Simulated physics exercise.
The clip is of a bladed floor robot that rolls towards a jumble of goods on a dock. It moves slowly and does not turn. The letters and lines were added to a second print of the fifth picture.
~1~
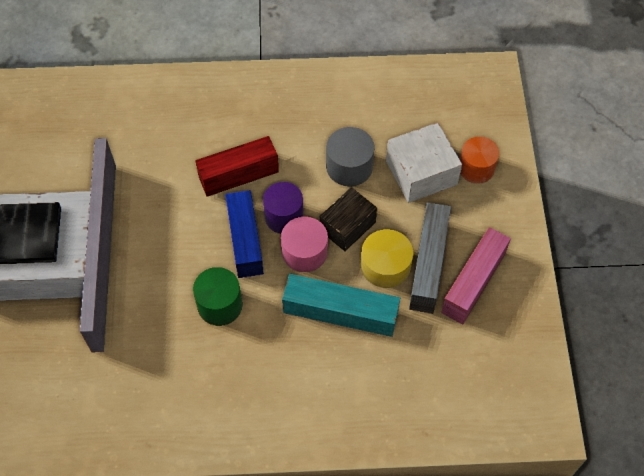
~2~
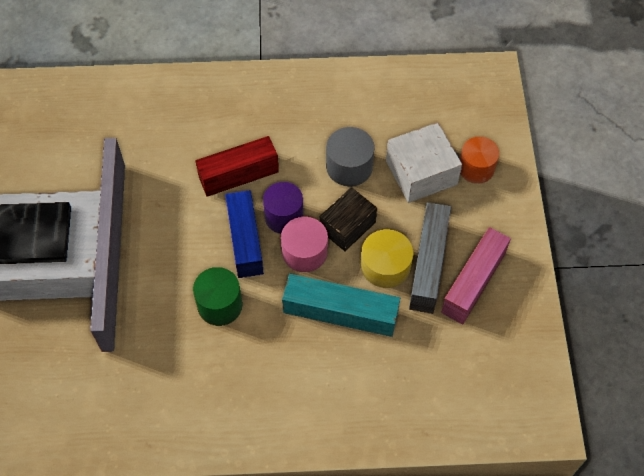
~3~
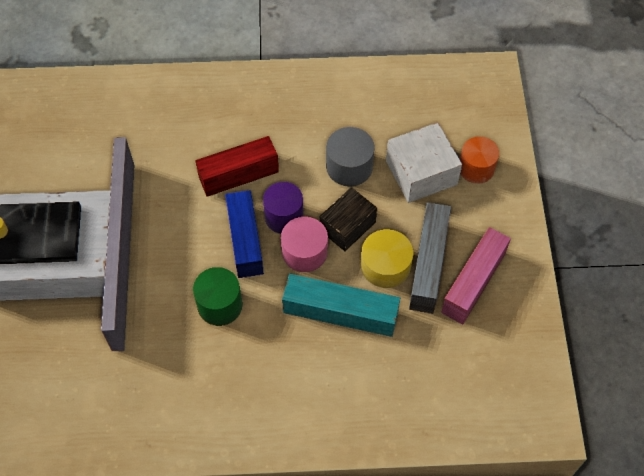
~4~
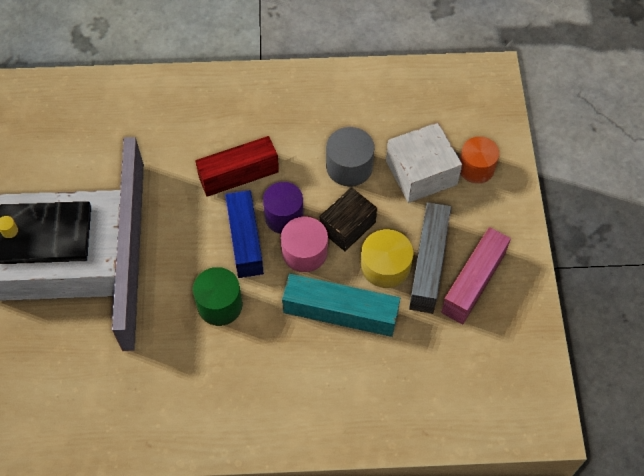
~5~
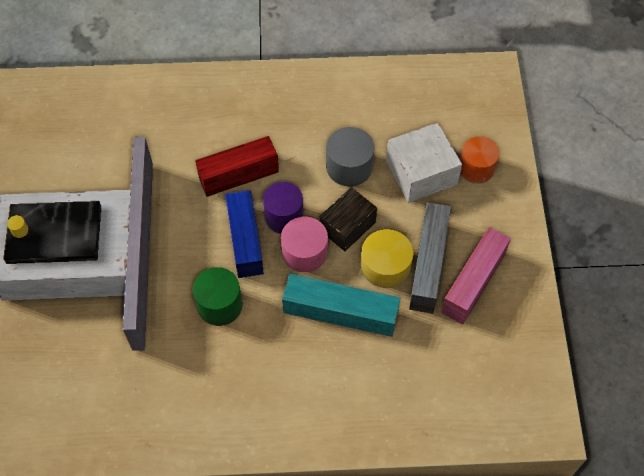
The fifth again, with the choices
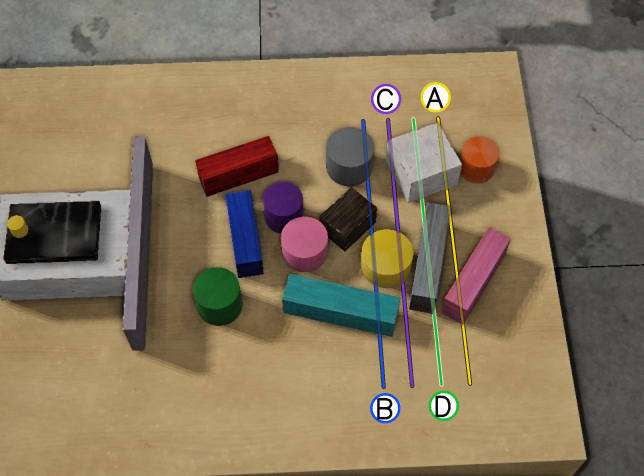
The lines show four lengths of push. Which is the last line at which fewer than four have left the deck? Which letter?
As far as mark A.
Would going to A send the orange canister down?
Yes.
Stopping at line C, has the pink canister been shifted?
By then, yes.
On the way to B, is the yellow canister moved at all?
Yes.
On the marked copy, A at (453, 241); B at (373, 245); C at (399, 244); D at (427, 242).
With A. Early on, robot (177, 226); grey canister (363, 156); red stick (299, 163).
Further on, robot (292, 222); orange canister (519, 168); pink stick (519, 289).
At the end, robot (380, 219); pink stick over the edge; orange canister over the edge; two fallen.
As for the rest, B is within the limit but short; C is within the limit but short; D is within the limit but short.
